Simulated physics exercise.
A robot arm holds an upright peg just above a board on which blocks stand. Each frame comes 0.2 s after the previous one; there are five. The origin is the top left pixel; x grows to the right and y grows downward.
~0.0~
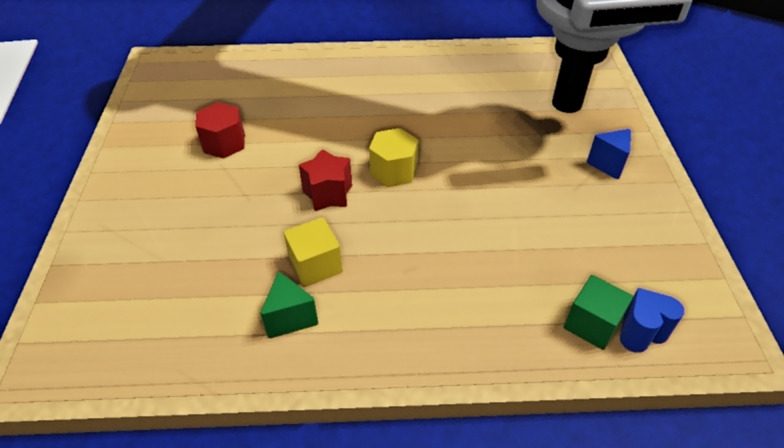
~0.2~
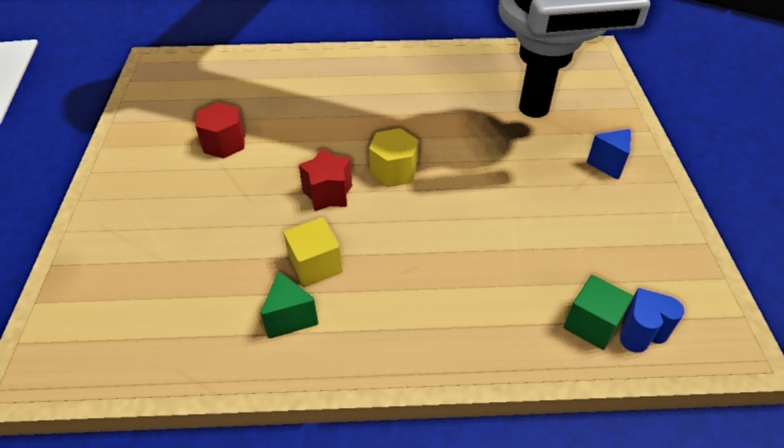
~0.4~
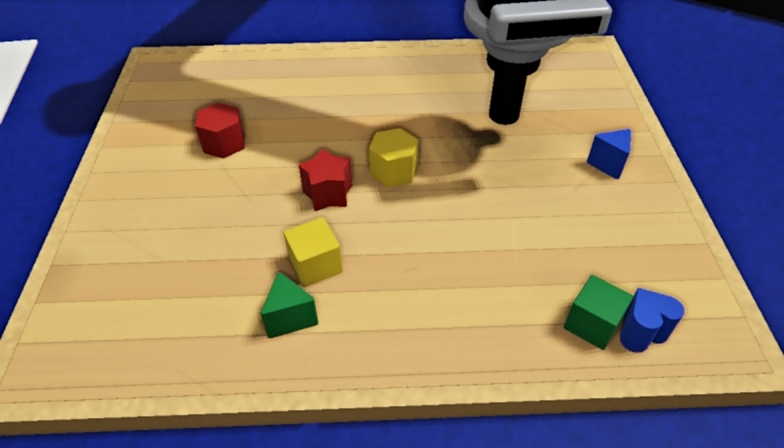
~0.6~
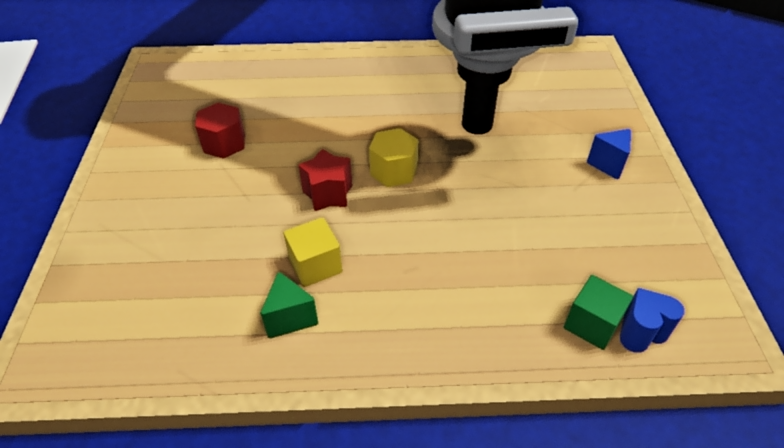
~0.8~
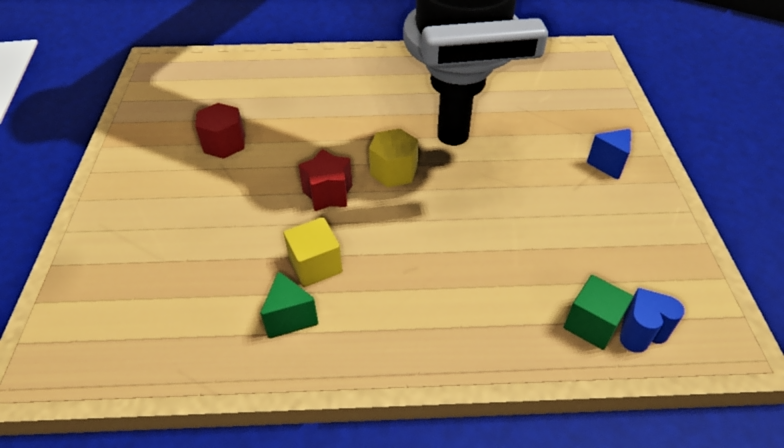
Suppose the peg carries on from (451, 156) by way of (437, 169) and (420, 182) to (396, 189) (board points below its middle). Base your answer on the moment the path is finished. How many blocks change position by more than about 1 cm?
One block moves more than 1 cm.
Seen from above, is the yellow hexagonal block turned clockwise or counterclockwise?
It goes clockwise.
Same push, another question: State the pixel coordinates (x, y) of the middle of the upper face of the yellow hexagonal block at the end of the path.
I'd expect the centre of its top face to be at (367, 144).
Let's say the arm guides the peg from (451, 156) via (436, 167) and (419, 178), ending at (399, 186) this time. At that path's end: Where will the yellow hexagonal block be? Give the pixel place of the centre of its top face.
I think it will end close to (366, 145).
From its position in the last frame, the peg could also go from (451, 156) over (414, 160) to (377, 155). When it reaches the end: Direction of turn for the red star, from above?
Looking down on the board, it turns clockwise.
On the path given first. Halfway along, peg (430, 157); nothing pushed yet.
At the end, peg (396, 169); red star still; yellow hexagonal block (367, 144), turned 30° clockwise.
